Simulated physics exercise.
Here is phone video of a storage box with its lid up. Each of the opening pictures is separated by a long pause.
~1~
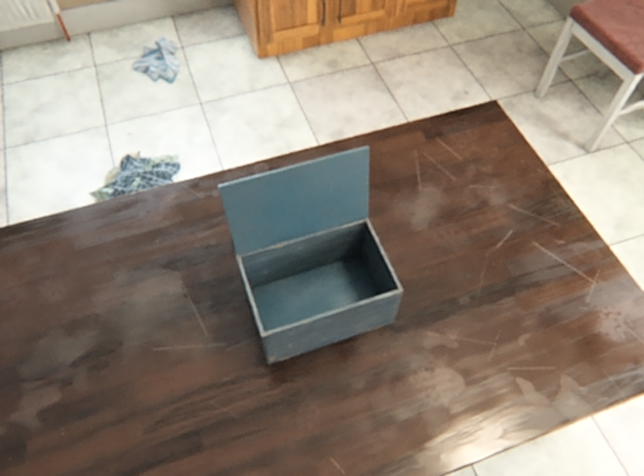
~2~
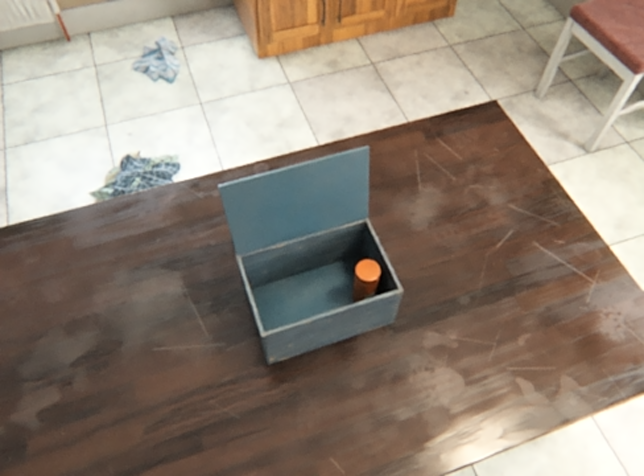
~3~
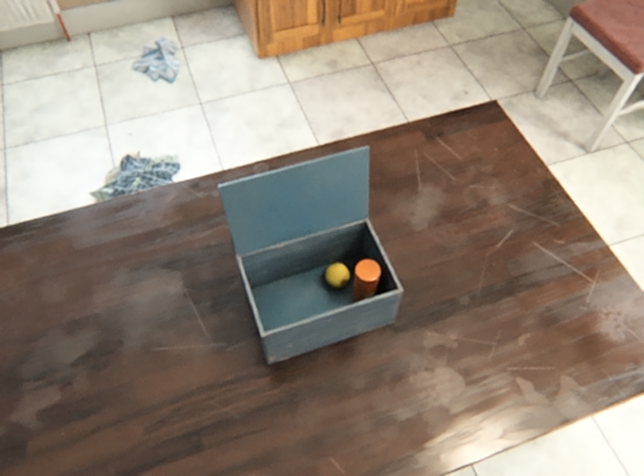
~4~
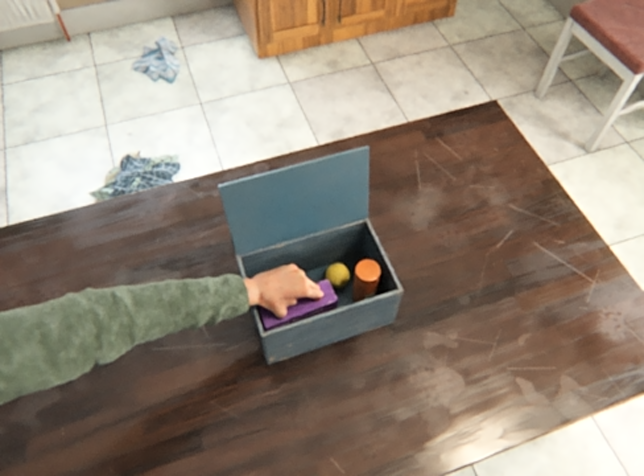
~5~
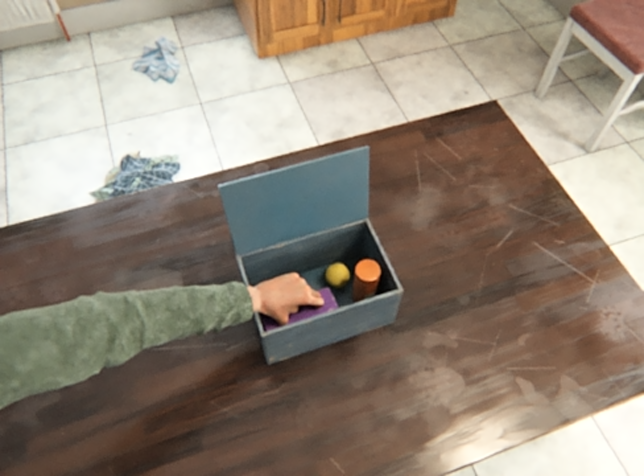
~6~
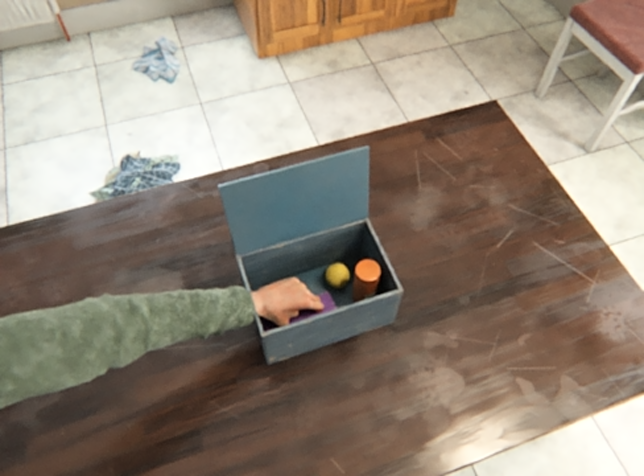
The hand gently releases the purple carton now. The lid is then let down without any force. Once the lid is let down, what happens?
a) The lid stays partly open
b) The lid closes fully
b, the lid closes fully.
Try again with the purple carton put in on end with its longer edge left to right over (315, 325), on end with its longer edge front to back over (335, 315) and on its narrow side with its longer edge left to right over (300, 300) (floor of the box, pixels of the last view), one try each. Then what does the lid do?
Lid: First open, second open, third closed.
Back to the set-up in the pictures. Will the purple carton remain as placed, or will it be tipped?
Simply put, it remains unturned.
Then, 1.50 s after the last picture, lid 68° above the rim.
Then, 1.80 s after the last picture, lid 30° above the rim.
At rest, lid shut; all 3 in place. Seen from the same camera at the end, purple carton near (300, 321).
